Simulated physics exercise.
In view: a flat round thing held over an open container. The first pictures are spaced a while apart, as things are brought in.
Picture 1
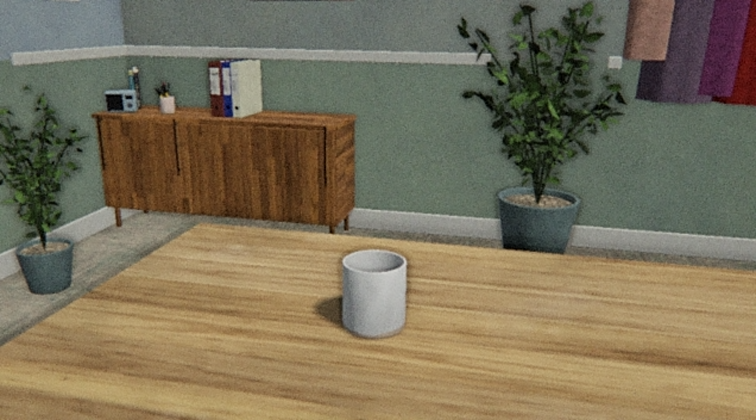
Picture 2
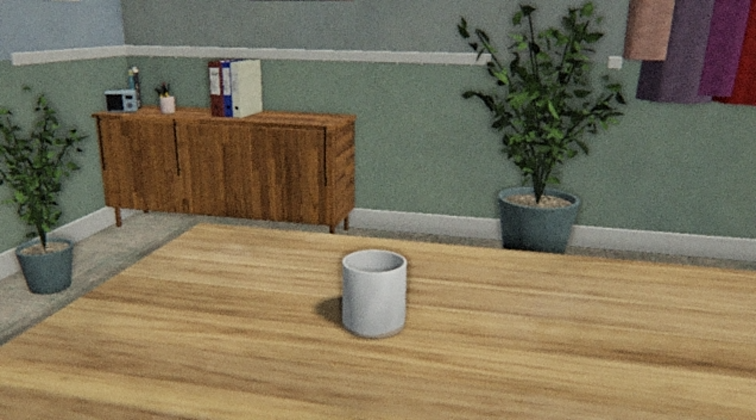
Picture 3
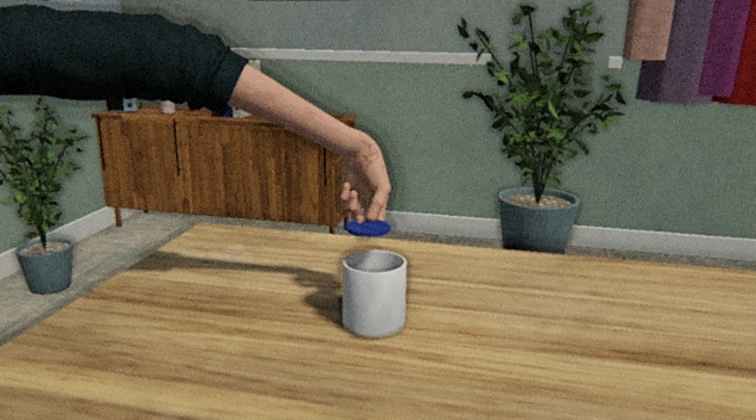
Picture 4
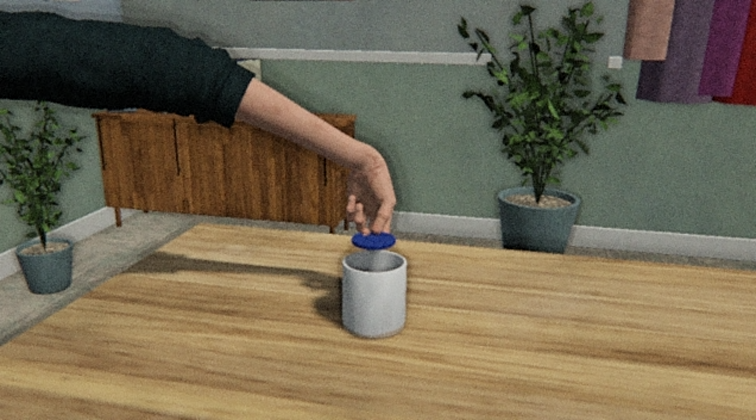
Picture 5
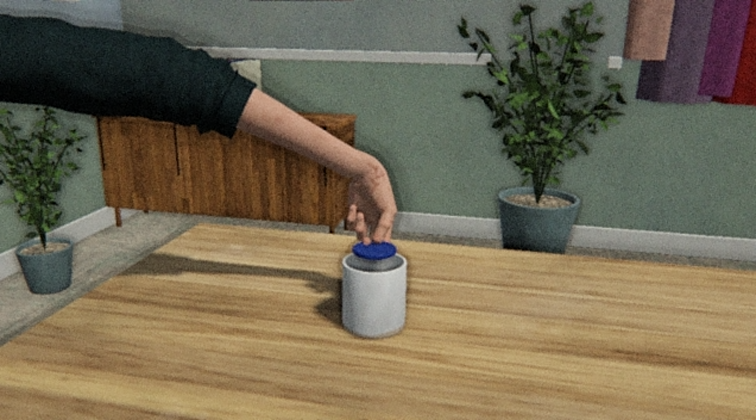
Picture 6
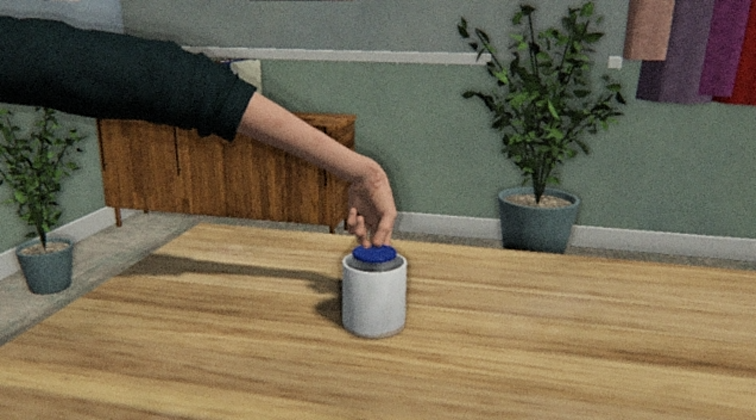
A hand brings in a flat blue disc and lowers it over a white container.
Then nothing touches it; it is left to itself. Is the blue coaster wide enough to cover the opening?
What happens is that the blue coaster tumbles through.
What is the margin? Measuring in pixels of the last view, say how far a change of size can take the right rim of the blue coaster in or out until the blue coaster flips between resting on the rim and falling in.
The switch comes after some 8 pixels of movement to the right.
Then, 0.16 s on from there, blue coaster on its way down near (374, 294).
In the end, the blue coaster drops inside, near (374, 320).
